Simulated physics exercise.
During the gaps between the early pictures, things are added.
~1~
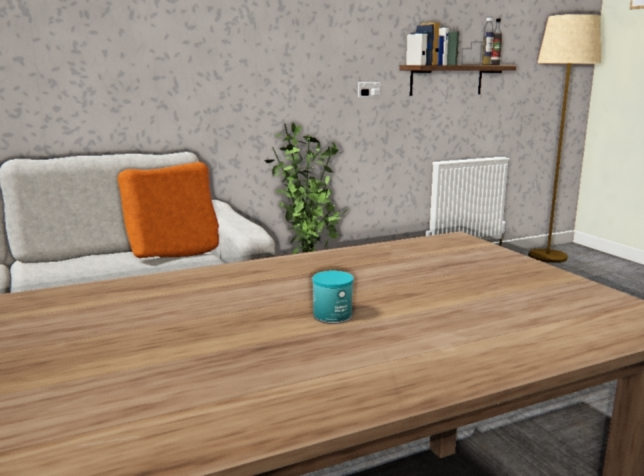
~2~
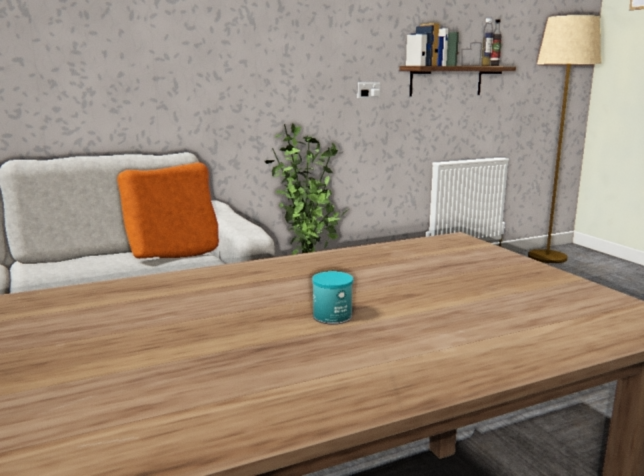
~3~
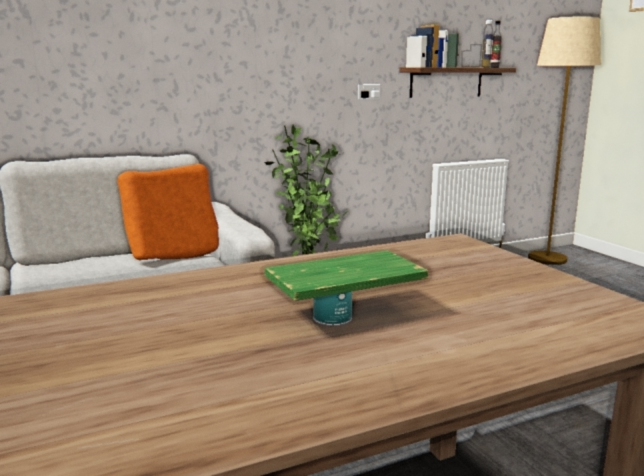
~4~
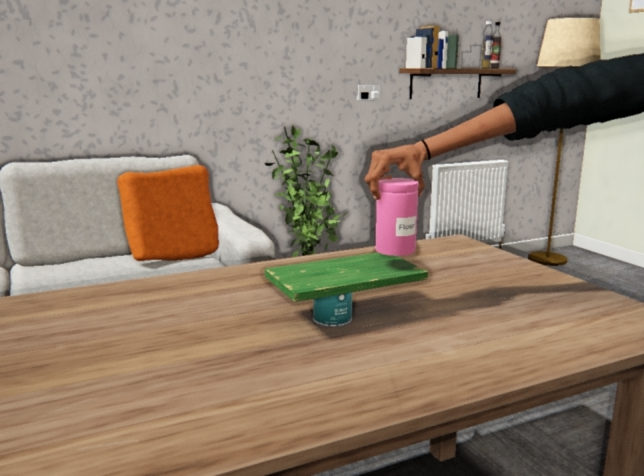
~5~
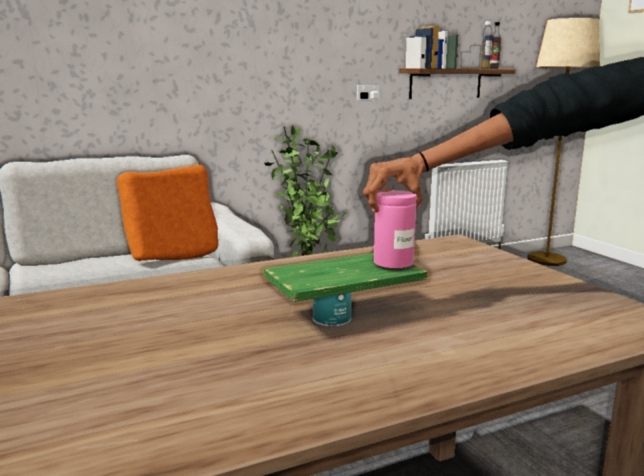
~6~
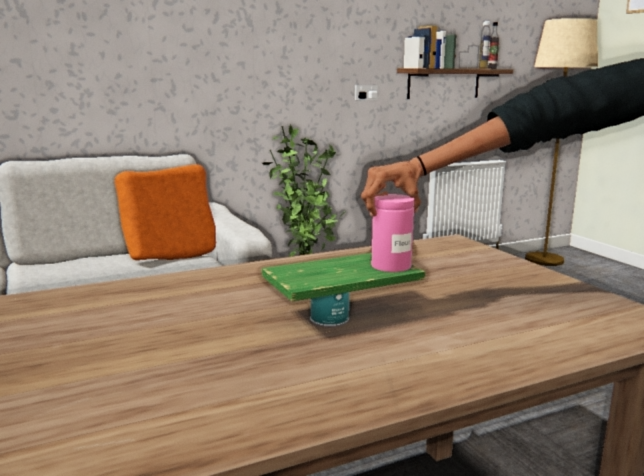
The footage shows a turquoise tin on a wooden table, then a green board resting across it, before a hand reaches in from the right and lowers a pink jar onto the board's right side, keeping hold of it.
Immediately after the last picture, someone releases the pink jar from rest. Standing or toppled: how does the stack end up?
The stack ends up toppled.
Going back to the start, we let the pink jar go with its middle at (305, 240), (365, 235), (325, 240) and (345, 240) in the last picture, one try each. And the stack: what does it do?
The stack remains standing the first time, tumbles down the second, remains standing the third and remains standing the fourth.
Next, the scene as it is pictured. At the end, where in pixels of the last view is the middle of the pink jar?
Roughly pixel (409, 270) in the last picture.
Then, 0.30 s on from there, pink jar now fallen; green board turned 40° from how it was put.
Then, 0.40 s on from there, green board turned 34° from how it was put.
Then, 0.50 s on from there, green board turned 21° from how it was put.
Then, 1.40 s on from there, green board turned 33° from how it was put.
In the end, fallen, pink jar; left askew, green board; turquoise tin unmoved. At the end, from the last picture's camera, pink jar near (409, 270). The stack gives way.
